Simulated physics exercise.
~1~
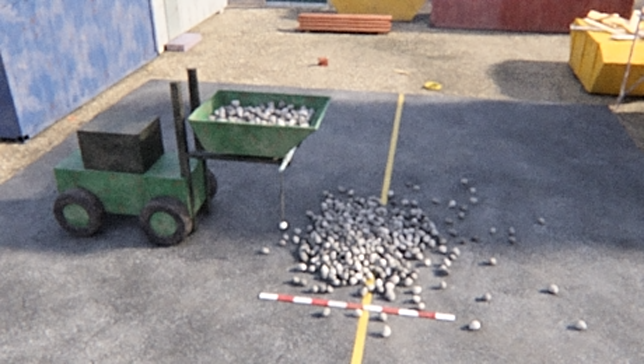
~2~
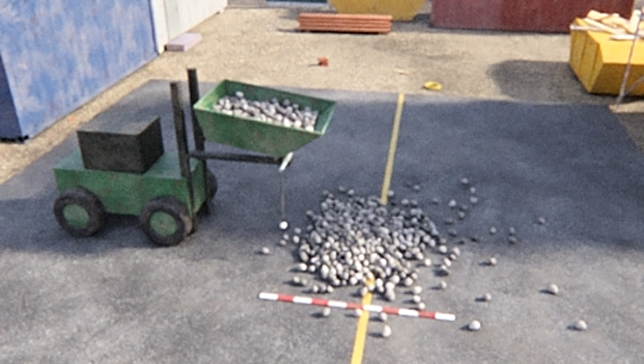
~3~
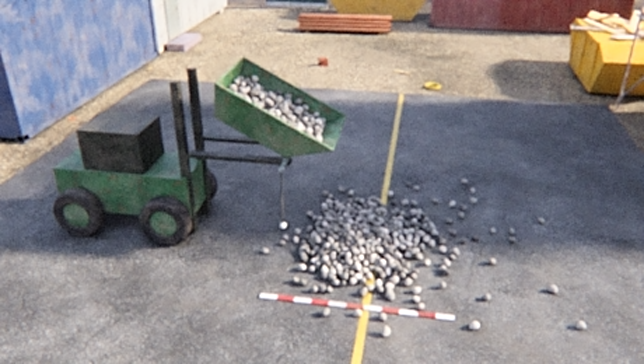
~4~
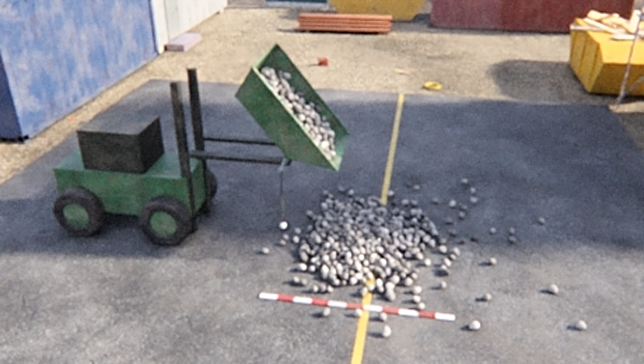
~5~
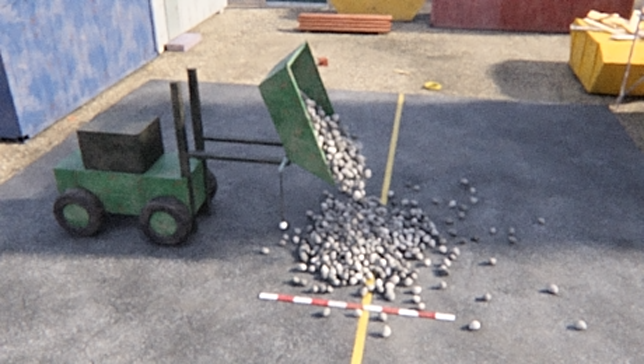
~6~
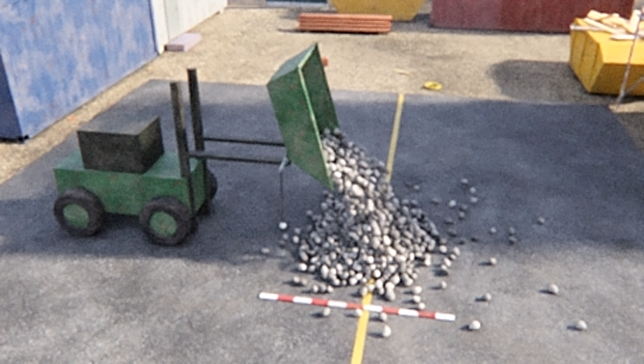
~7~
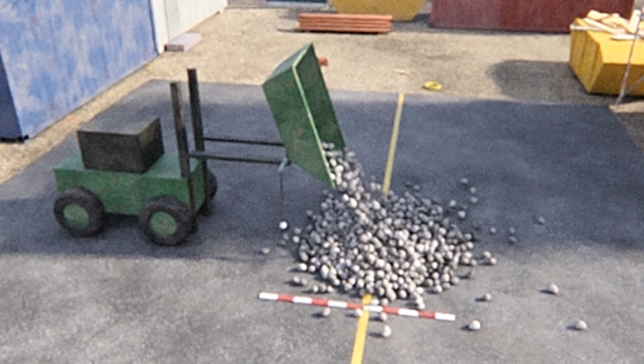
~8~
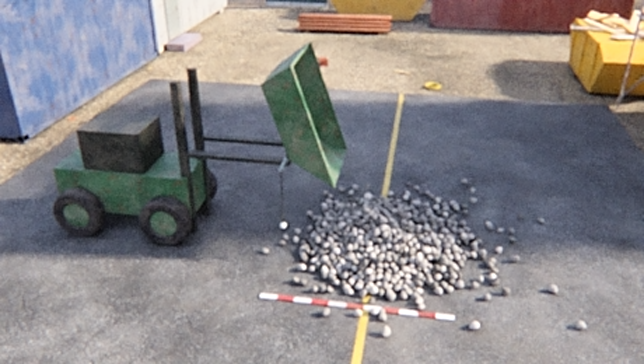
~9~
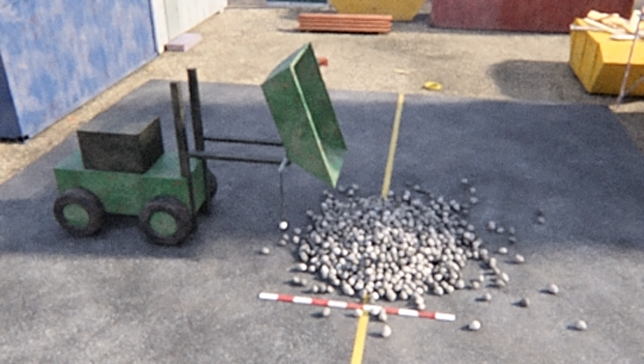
Green forklift-like vehicle tipping its skip of grey stones onto an existing pile, which spreads rightward over a yellow line, leaving the skip empty.
